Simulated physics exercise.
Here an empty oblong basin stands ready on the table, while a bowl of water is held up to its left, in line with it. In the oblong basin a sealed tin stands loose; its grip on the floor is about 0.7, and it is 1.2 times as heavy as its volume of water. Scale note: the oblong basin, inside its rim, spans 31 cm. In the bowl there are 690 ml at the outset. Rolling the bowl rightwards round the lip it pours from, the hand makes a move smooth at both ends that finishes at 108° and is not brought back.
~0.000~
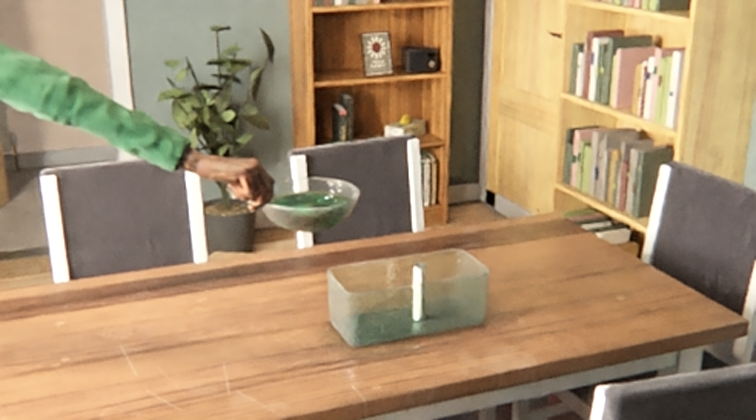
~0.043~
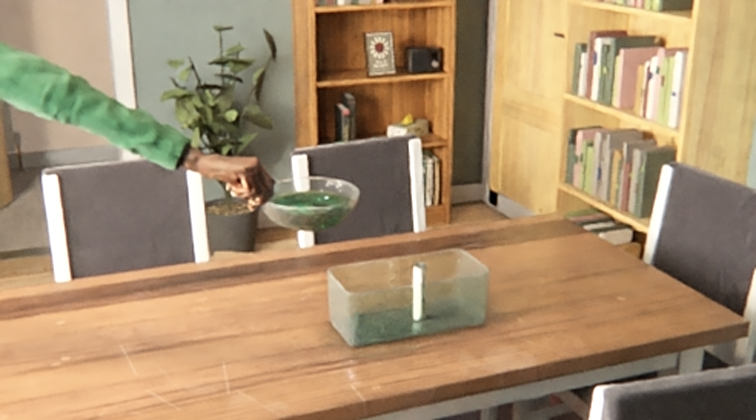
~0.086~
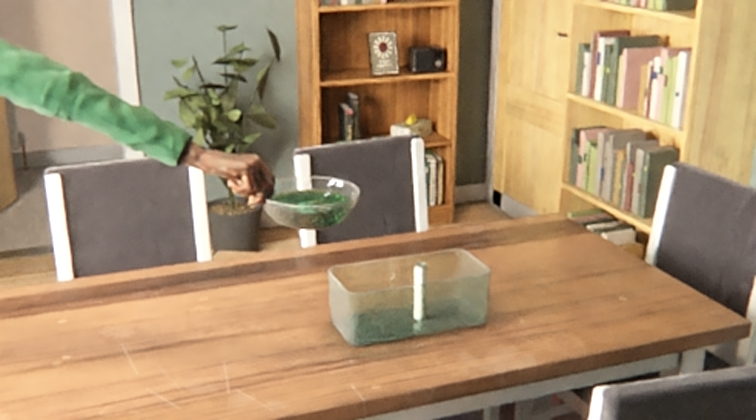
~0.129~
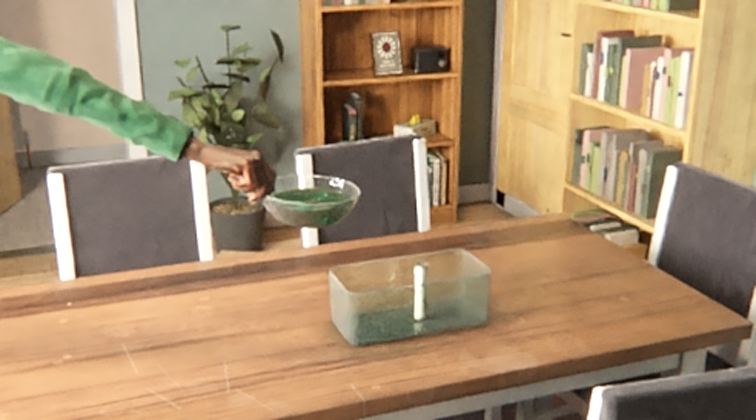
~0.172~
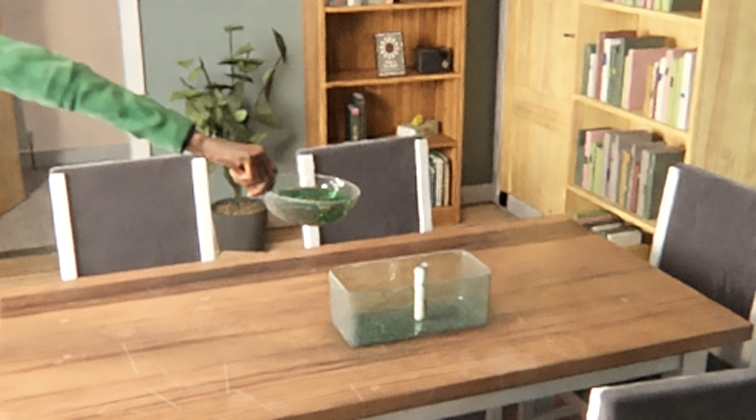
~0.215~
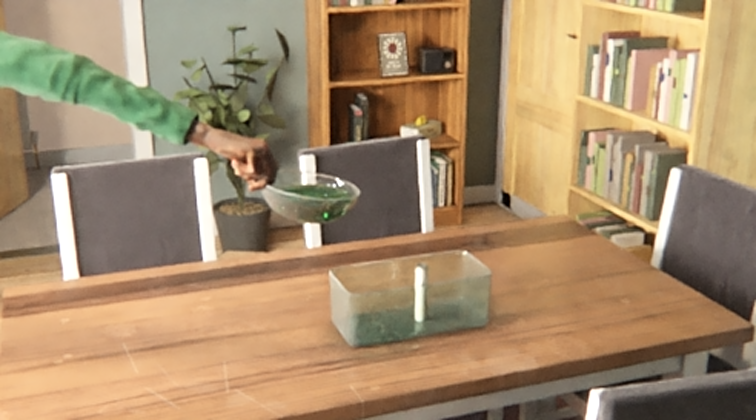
On a wooden dining table, a clear rectangular basin sitting still while a green-sleeved arm slightly tilts a glass bowl of green liquid rightwards.
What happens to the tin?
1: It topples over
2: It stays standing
Answer: 1.
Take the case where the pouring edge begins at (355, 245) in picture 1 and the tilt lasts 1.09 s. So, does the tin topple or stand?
Result: Tin upright.
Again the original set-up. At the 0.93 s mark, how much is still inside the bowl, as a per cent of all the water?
Close to 0 percent of the total.
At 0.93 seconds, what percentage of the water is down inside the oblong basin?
Some 86 per cent.
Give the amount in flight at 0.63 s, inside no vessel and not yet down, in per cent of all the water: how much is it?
I'd put it at about 56 percent.
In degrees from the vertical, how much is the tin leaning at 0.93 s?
Lean: Around 20° from upright.
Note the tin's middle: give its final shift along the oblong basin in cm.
Roughly 6.5 cm.
By 0.63 s the tilt is 67° and 39 per cent is still to pour; the tin stands where it began.
By 0.93 s the tilt is 102° and 0 per cent is still to pour; the tin leans 19°.
By 1.25 s the tilt is 108° and 0 per cent is still to pour; the tin lies on its side.
By 1.59 s the tilt is 108° and 0 per cent is still to pour; the tin lies on its side.
At rest the tin lies on its side.
